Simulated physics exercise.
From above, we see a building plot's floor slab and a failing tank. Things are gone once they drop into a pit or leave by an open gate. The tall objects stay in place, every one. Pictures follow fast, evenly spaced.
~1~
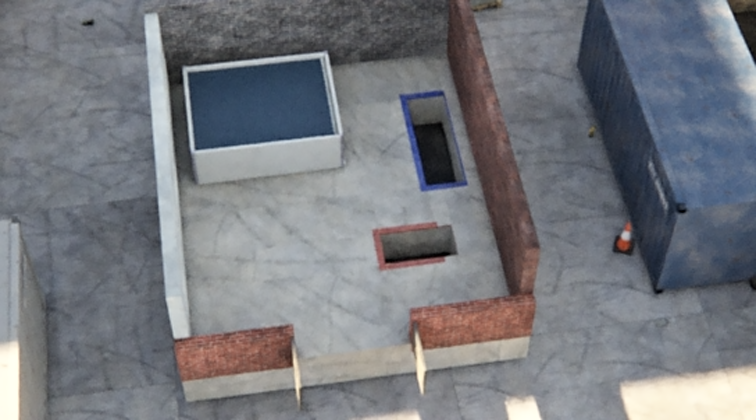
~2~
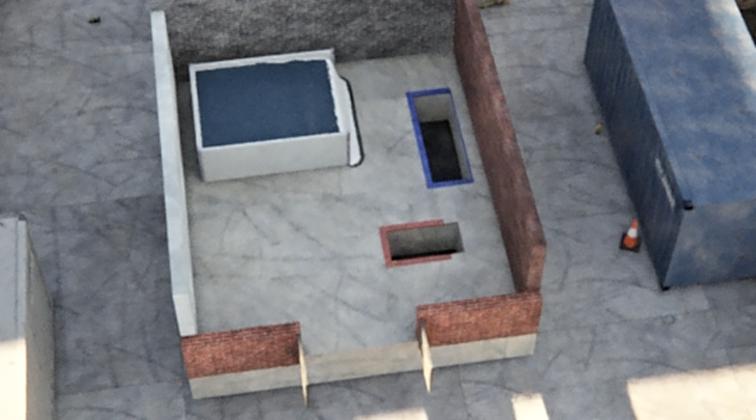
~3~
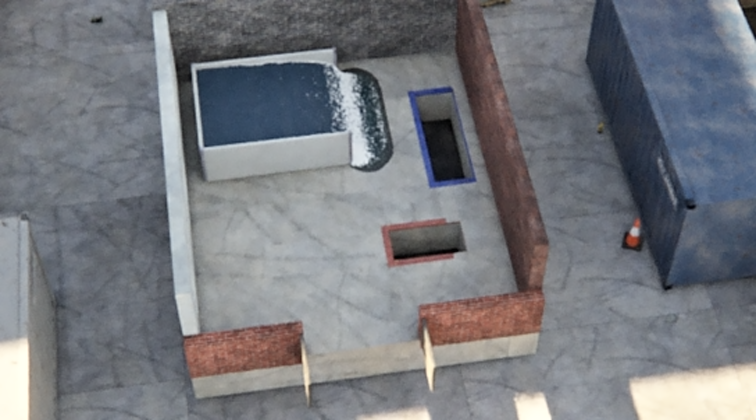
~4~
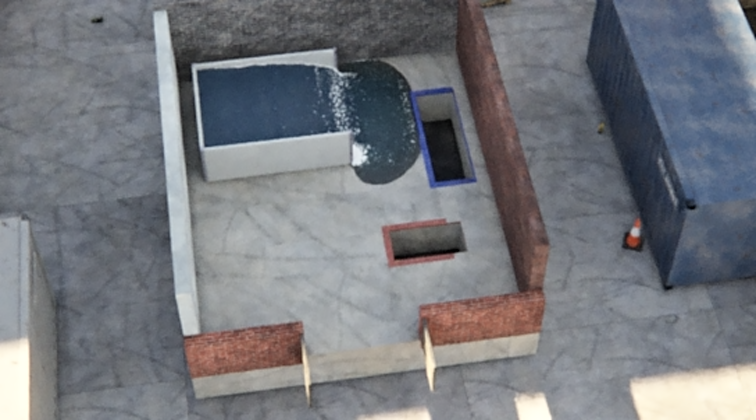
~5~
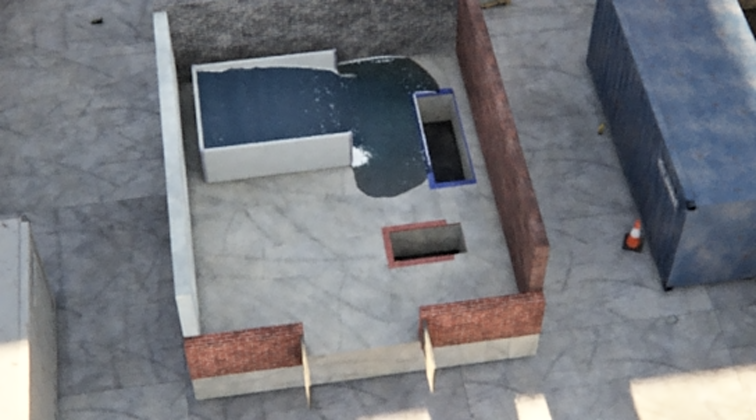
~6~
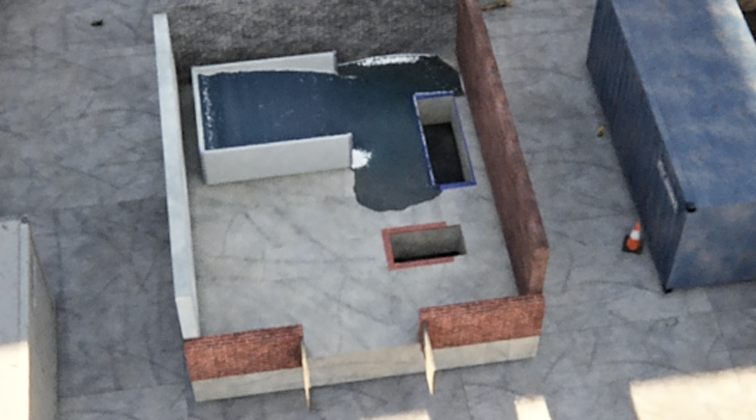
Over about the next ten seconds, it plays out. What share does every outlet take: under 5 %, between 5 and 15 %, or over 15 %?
Result: As it plays out the gate never reaches five per cent; as it plays out the red pit never reaches five per cent; as it plays out the blue pit goes past fifteen per cent.
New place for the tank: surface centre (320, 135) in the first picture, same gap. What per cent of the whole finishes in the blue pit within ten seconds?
Parts in a hundred: Blue 85.
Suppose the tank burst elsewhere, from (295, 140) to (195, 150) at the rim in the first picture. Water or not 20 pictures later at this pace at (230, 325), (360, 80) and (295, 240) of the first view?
Point 1: Inundated; point 2: Unwetted; point 3: Inundated.
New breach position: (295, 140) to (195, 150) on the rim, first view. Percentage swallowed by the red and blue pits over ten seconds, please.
Per cent: Red 20, blue 8.
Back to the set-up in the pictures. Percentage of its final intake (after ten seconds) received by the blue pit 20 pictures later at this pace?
By then roughly 70 percent of the ten-second total is in.
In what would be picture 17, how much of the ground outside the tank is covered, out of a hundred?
Some 30 per cent.
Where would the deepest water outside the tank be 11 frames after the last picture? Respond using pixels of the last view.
Somewhere near (448, 68).
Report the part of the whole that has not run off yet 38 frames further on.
About 30 per cent.
A moment on, water covers 25 % of the floor; the gate 0 %, the red pit 0 %, the blue pit 14 %.
Next, water covers 30 % of the floor; the gate 0 %, the red pit 1 %, the blue pit 31 %.
Then, water covers 35 % of the floor; the gate 0 %, the red pit 1 %, the blue pit 53 %.
Later, water covers 45 % of the floor; the gate 0 %, the red pit 2 %, the blue pit 69 %.
In the end, water covers 50 % of the floor; the gate 0 %, the red pit 3 %, the blue pit 77 %.
